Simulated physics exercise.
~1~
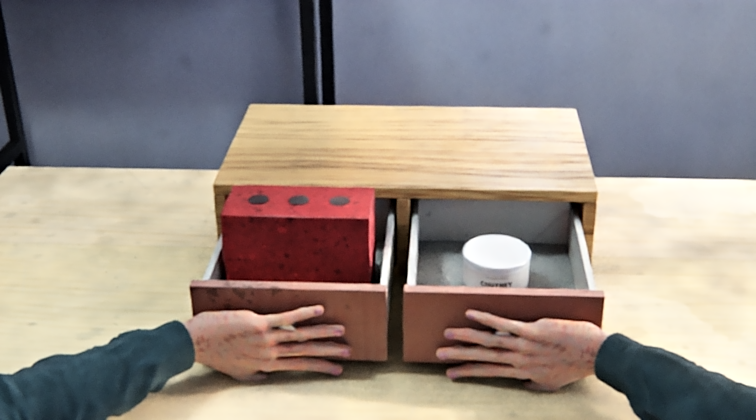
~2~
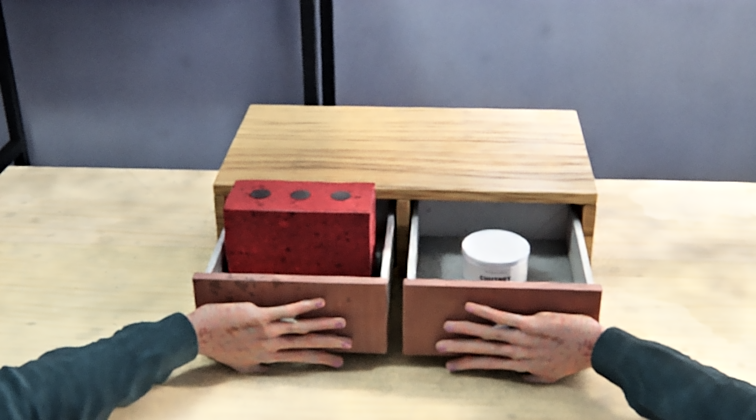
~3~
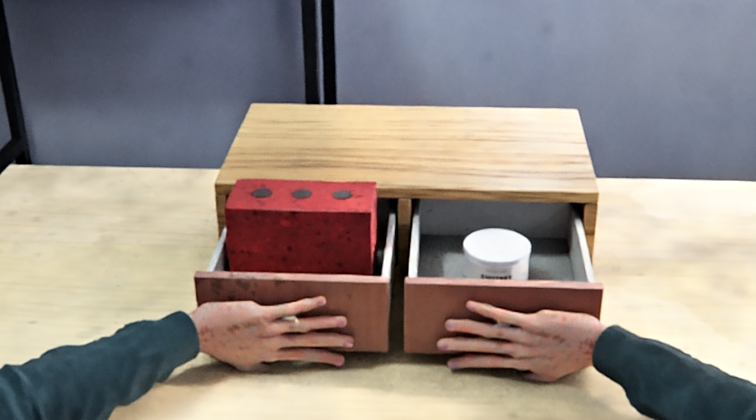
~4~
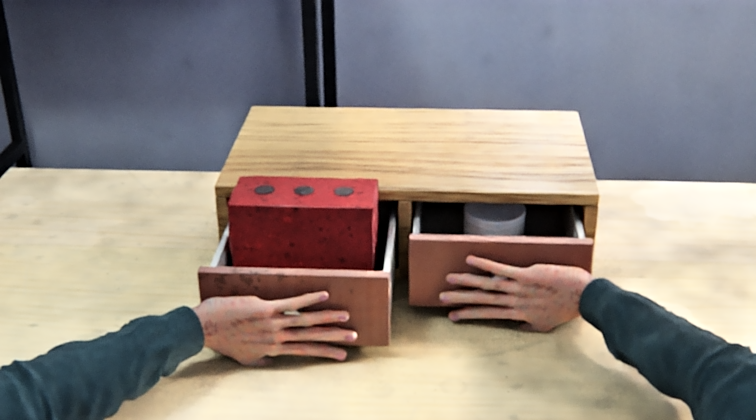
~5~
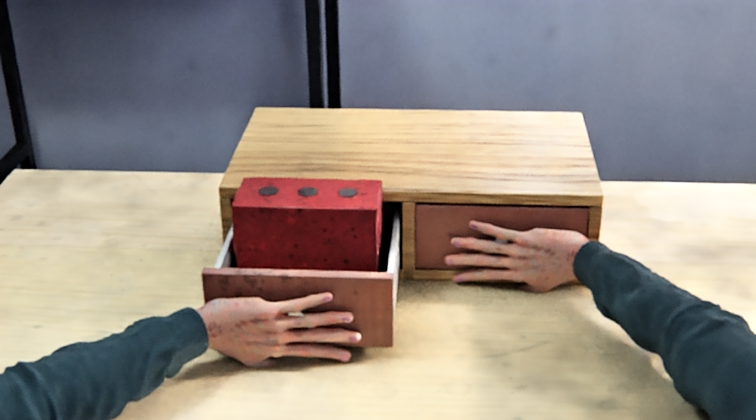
Two hands pushed on the open drawers of a wooden chest, and the right one, holding a white tub, slid fully shut, while the left one, with a tall red brick standing in it, moved in slightly and stayed open.
